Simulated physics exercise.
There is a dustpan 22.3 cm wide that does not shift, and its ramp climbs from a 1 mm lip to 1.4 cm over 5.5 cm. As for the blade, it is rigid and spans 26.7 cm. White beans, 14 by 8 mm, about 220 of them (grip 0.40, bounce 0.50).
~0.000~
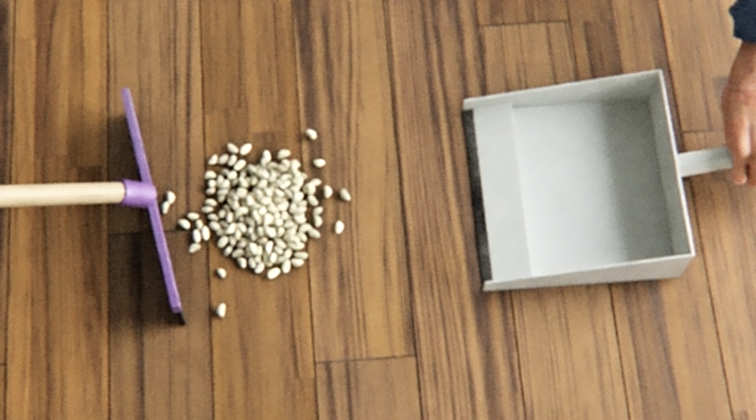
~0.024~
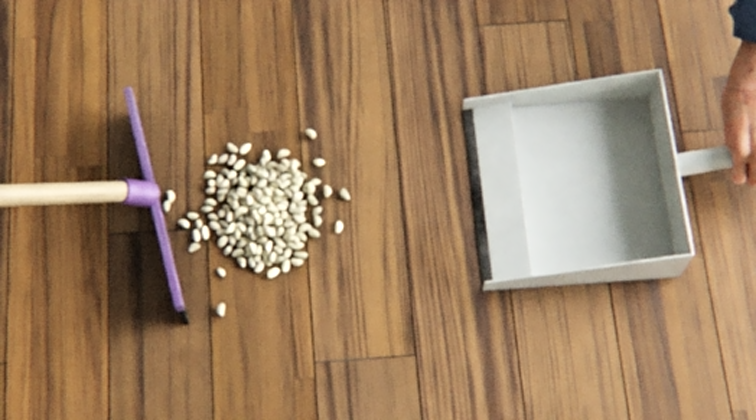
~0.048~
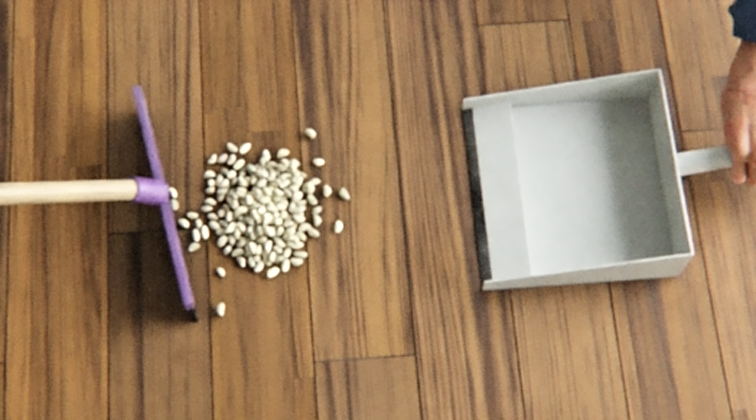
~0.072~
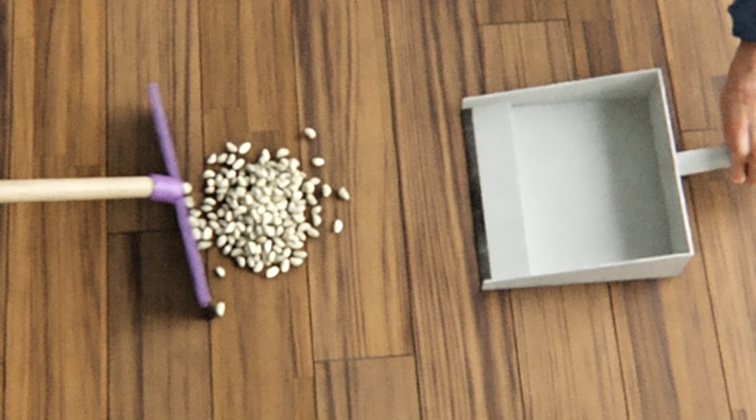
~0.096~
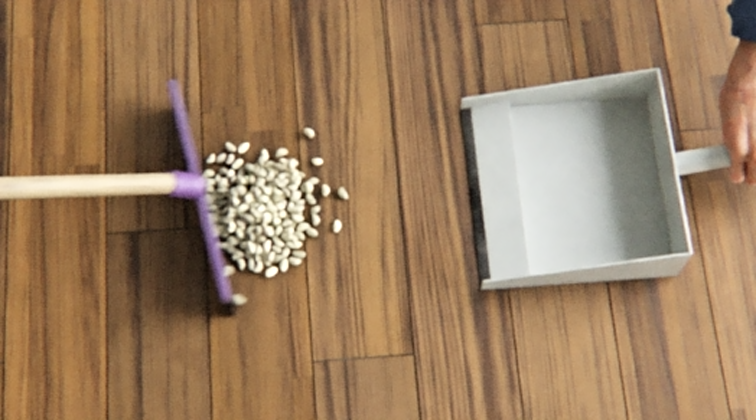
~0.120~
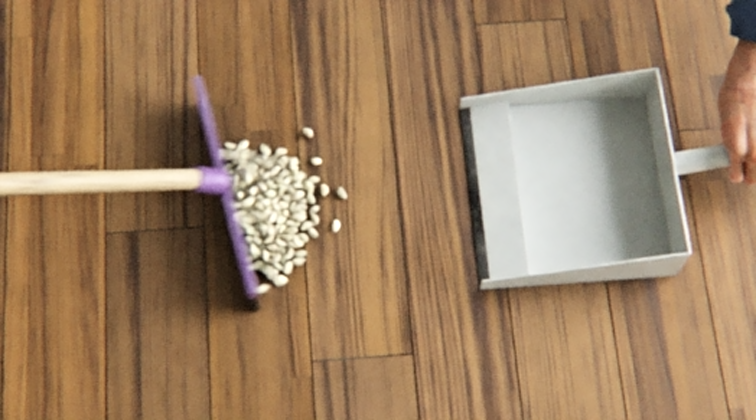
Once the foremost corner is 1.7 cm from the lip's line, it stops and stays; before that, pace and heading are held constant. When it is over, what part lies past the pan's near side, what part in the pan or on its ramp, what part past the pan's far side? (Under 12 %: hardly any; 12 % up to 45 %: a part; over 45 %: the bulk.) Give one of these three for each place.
Past the pan's near side: Hardly any; in the pan or on its ramp: The bulk; past the pan's far side: A part.
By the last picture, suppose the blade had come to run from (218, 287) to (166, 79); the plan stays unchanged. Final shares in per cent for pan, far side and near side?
Final per cent - pan 25, far 30, near 5.
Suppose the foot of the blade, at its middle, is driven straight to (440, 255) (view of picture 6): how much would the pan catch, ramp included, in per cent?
Share caught: Approx. 55 %.
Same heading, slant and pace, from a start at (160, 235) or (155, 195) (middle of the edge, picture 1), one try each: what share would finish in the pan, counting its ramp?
Close to 60 in a hundred, then close to 55 in a hundred.
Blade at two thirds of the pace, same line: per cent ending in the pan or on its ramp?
In that case close to 40 per cent.
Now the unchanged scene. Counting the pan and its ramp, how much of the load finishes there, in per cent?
Result: Roughly 60 %.
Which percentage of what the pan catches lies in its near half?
Something like 40 in a hundred.
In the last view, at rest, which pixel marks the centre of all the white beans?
Near (500, 153).
After 0.23 s, middle of the blade 14 cm from the lip; 0 % over the lip, far side 5 %, near side 0 %.
After 0.30 s, middle of the blade 7 cm from the lip; 0 % over the lip, far side 15 %, near side 0 %.
Then, at 0.51 s, middle of the blade 4 cm from the lip; 65 % over the lip, far side 20 %, near side 0 %.
In the end, at 2.6 s, near side 0 %, pan 60 %, far side 20 %, in front of the lip or behind the blade 20 %.
